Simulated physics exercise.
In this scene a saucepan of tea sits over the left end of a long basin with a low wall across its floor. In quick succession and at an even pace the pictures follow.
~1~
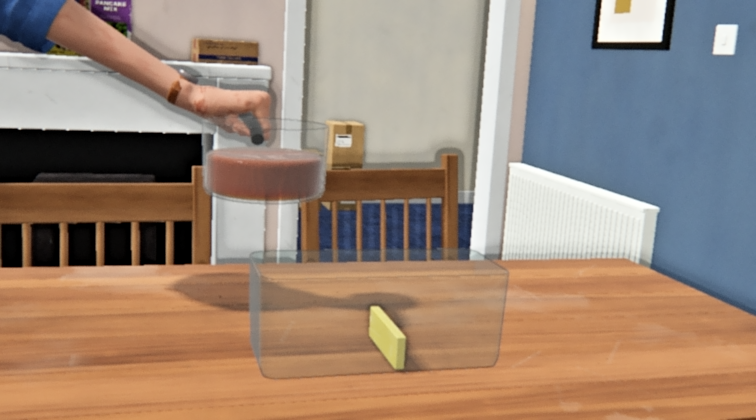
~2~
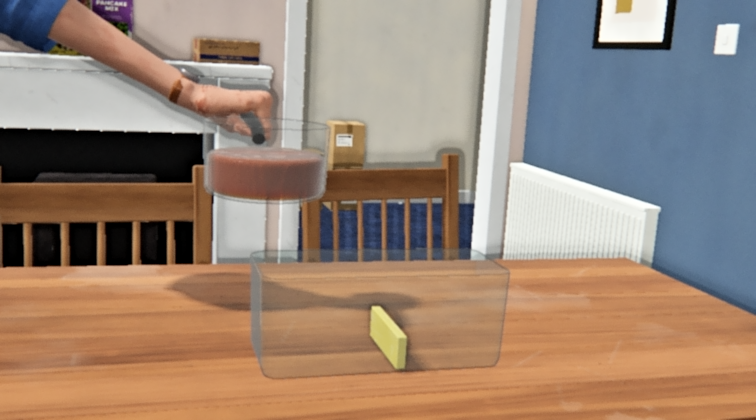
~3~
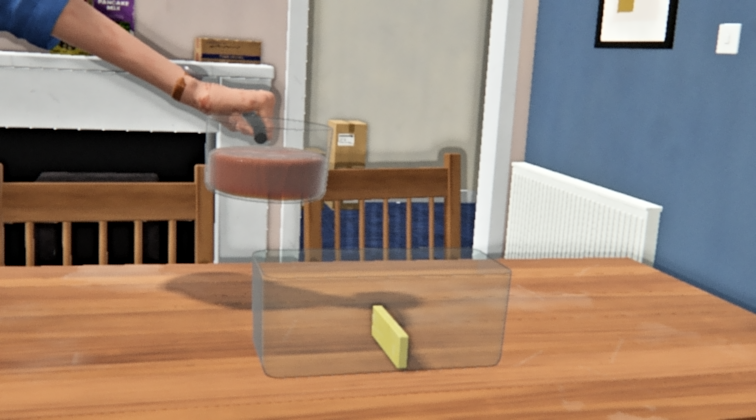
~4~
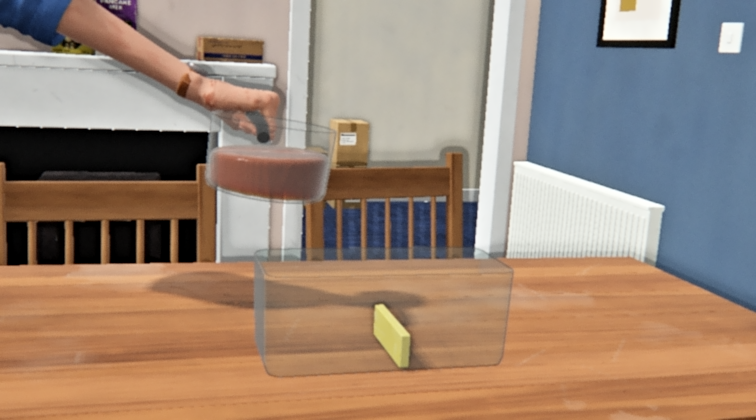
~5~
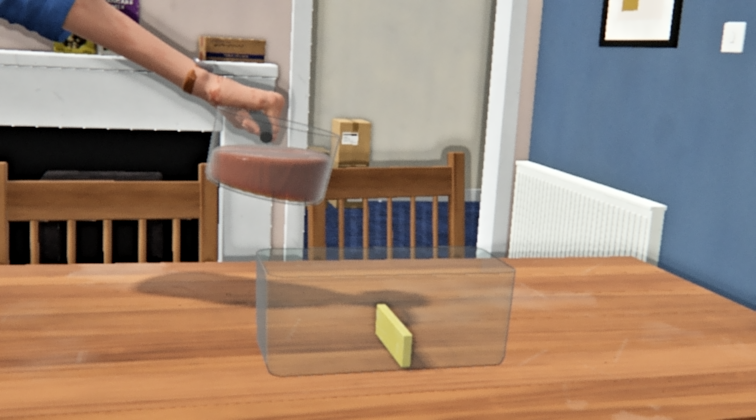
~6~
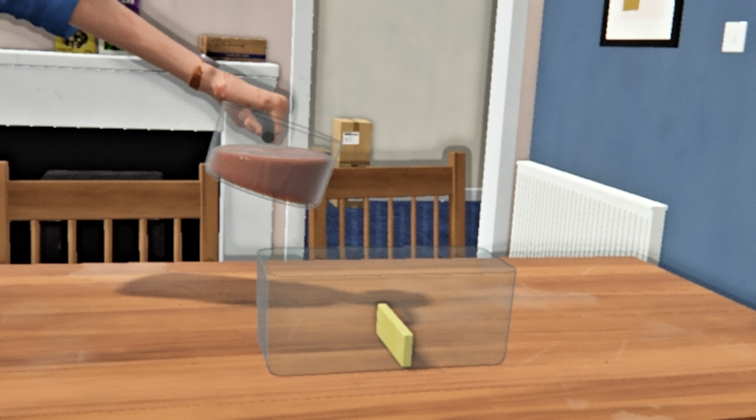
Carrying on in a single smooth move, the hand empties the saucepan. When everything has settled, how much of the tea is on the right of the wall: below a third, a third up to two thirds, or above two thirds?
The right side ends up with below a third of it.
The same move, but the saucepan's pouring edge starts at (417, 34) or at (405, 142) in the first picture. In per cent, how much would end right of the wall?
Roughly 75 % the first time and roughly 90 % the second.
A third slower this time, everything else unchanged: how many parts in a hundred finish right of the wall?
It comes to about 10 per cent.
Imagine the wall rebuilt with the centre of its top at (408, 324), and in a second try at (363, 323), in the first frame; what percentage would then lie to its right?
First try 10 per cent, second try 40 per cent.
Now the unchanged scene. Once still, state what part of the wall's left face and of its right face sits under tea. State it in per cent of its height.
The left comes to 80 % and the right to 0 %.
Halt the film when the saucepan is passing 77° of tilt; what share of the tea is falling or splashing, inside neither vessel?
It works out to about 30 percent.
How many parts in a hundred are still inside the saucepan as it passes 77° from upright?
Roughly 60 percent remains at that point.
A moment on, the saucepan is tipped on its side and 62 per cent is still to pour, 8 is left of the wall and 0 right of it.
Next, the saucepan is tipped right over and 11 per cent is still to pour, 76 is left of the wall and 1 right of it.
Then the saucepan is tipped right over and 0 per cent is still to pour, 94 is left of the wall and 4 right of it.
Later the saucepan is tipped right over and 0 per cent is still to pour, 94 is left of the wall and 5 right of it.
In the end 94 per cent lies left of the wall, 5 right of it and 1 outside.
